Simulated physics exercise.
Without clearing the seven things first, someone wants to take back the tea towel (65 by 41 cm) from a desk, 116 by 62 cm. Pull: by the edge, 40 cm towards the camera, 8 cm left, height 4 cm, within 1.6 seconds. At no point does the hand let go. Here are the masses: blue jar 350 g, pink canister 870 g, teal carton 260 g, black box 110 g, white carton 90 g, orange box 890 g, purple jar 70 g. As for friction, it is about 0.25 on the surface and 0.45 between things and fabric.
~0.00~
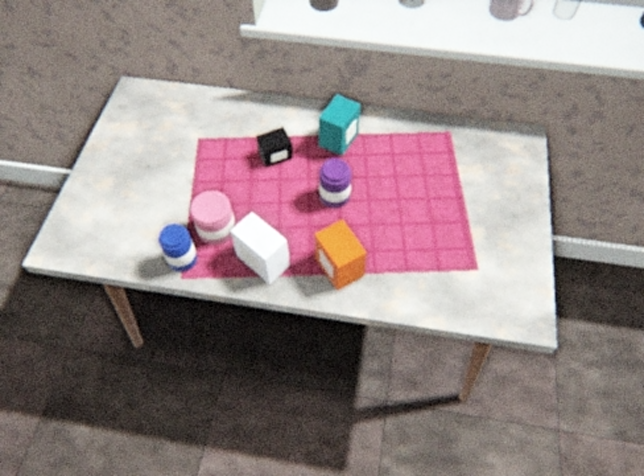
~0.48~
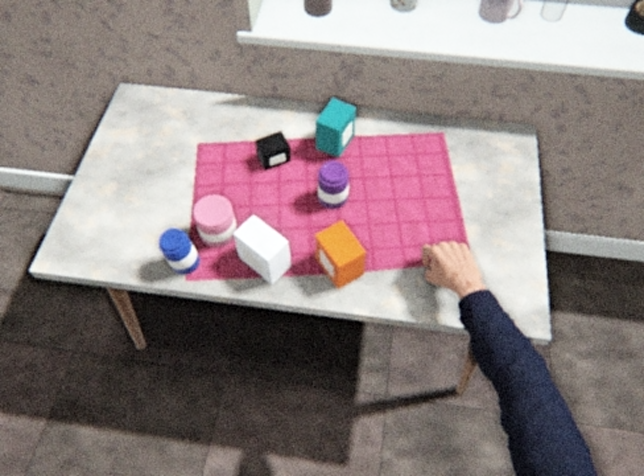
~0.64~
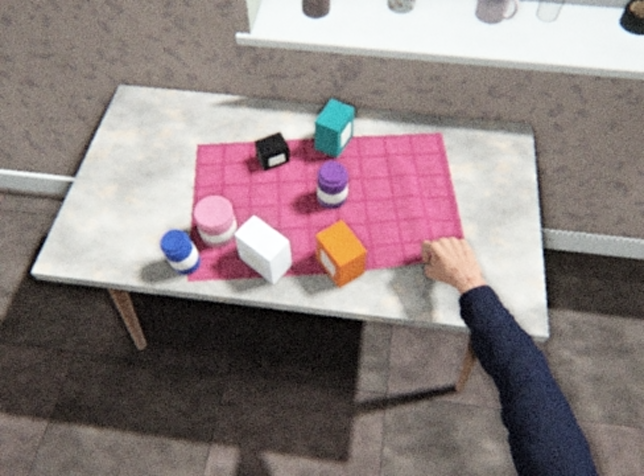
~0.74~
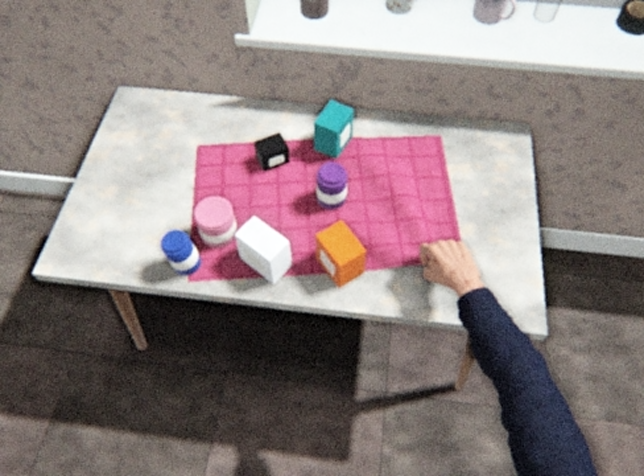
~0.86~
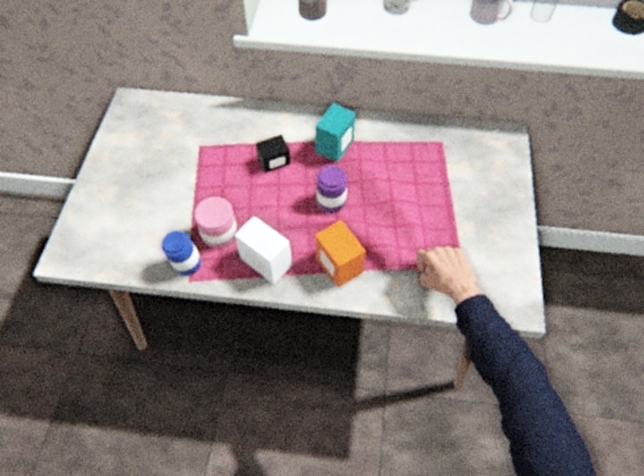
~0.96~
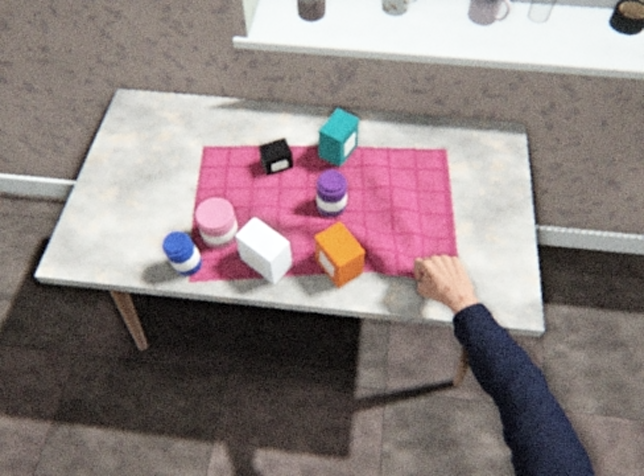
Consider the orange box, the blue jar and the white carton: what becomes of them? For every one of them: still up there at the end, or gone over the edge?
In order: Looks like the orange box is done for; looks like the blue jar is fine up there; looks like the white carton is done for.
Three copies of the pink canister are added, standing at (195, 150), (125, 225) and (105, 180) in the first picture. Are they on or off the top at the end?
Going through the three spots as listed: Holds its spot, holds its spot and holds its spot.
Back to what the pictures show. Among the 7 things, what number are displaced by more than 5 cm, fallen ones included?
Counted result: 6.
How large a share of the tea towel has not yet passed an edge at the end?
About 55 per cent.
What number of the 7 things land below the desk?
It adds up to 2.
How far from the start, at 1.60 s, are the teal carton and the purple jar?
Teal carton: 25 cm; purple jar: 15 cm.
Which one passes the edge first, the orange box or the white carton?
The orange one leads the way.
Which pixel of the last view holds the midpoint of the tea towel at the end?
I'd say it sits around (352, 309) in the last picture.
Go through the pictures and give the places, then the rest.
In the first frame, orange box (340, 243); blue jar (172, 234); white carton (258, 235); tea towel corners (181, 279) (198, 139) (450, 132) (479, 271).
In the second frame, blue jar (173, 238); tea towel corners (186, 281) (198, 143); grip (427, 266).
In the third frame, tea towel corners (188, 282) (197, 145); grip (427, 262).
In the fourth frame, tea towel corners (188, 282) (197, 145); grip (426, 264).
In the fifth frame, black box (272, 146); teal carton (336, 119); purple jar (332, 175); tea towel corners (189, 283) (199, 146); grip (422, 270).
In the sixth frame, orange box (340, 244); blue jar (177, 241); white carton (262, 239); tea towel corners (189, 283) (203, 147) (447, 149); grip (420, 279).
After 1.3 s, 100 % of the tea towel is still over the top; orange box 6 cm off its start, white carton 2 cm off its start, blue jar 1 cm off its start.
After 1.6 s, 80 % of the tea towel is still over the top; orange box 16 cm off its start, white carton 6 cm off its start, blue jar 2 cm off its start.
After 1.9 s, 65 % of the tea towel is still over the top; orange box over the edge, white carton 12 cm off its start at (253, 289), blue jar 1 cm off its start at (178, 236).
After 2.2 s, 55 % of the tea towel is still over the top; orange box over the edge, white carton over the edge, blue jar 1 cm off its start.
After 3.8 s, 55 % of the tea towel is still over the top; orange box over the edge, white carton over the edge, blue jar 1 cm off its start at (179, 238), teal carton 41 cm off its start at (420, 239).
